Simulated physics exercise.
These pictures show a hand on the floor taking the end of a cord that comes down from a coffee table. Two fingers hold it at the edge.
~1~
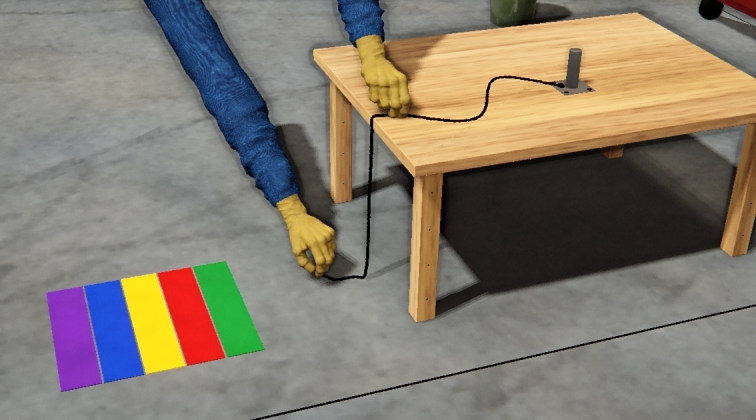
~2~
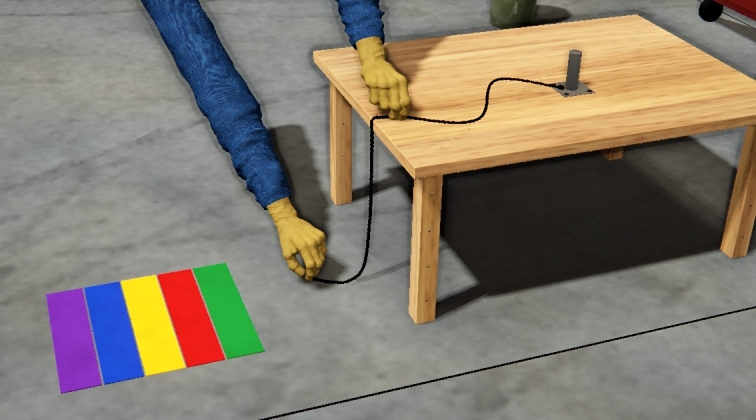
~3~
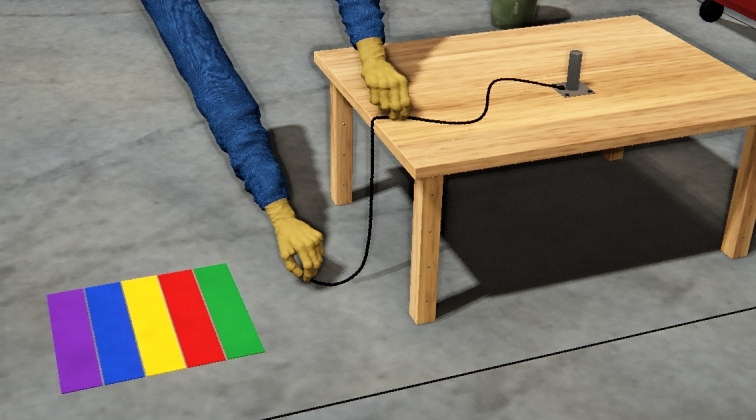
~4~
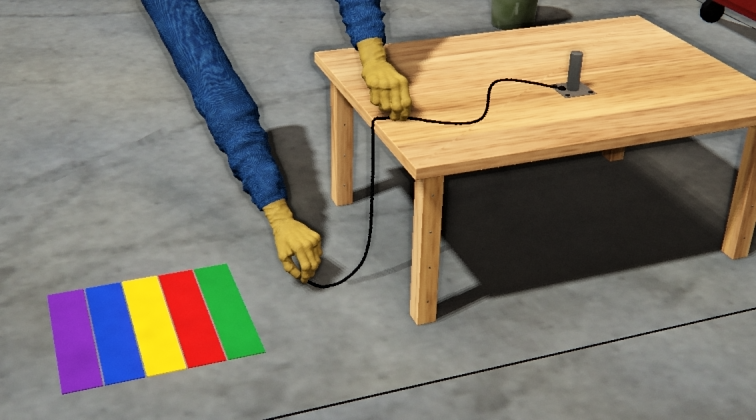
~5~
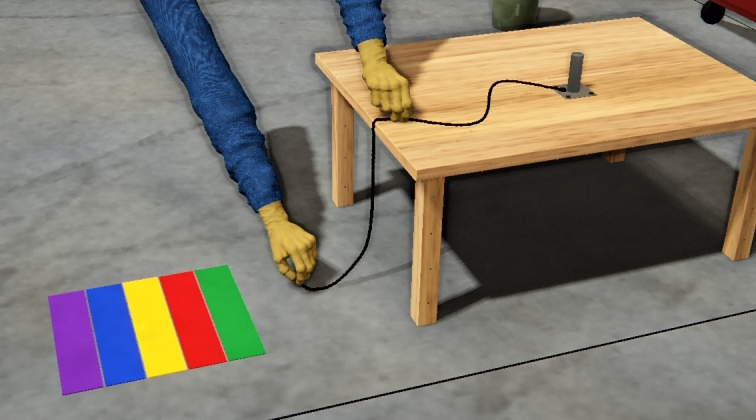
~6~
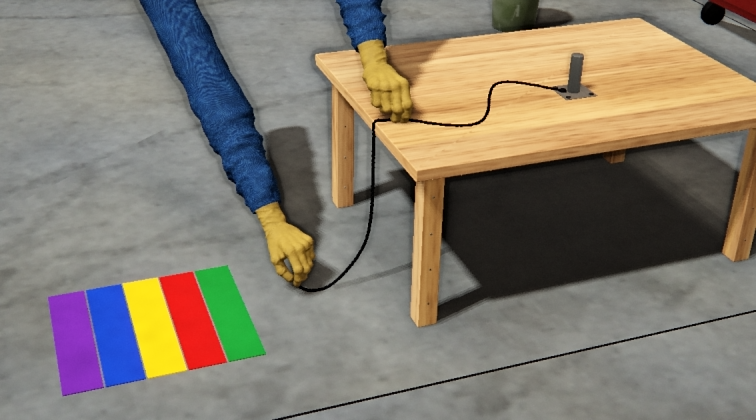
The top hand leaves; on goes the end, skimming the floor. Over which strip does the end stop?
It gets as far as the blue strip.
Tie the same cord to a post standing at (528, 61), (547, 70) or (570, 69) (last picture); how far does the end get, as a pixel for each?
Try by try, around (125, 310), (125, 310) and (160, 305).
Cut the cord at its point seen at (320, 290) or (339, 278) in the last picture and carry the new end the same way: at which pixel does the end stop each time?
Near (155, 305) and (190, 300).
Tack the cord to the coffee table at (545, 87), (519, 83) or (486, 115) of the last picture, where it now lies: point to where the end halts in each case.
The places are (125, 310), (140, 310) and (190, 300).
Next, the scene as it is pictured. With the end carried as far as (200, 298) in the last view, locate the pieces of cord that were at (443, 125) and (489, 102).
Near (373, 127) and (459, 111).
A little later, end near (200, 298); over red.
Next, end near (146, 308); over yellow.
When it is tight, end near (115, 313); over blue. The blue one.
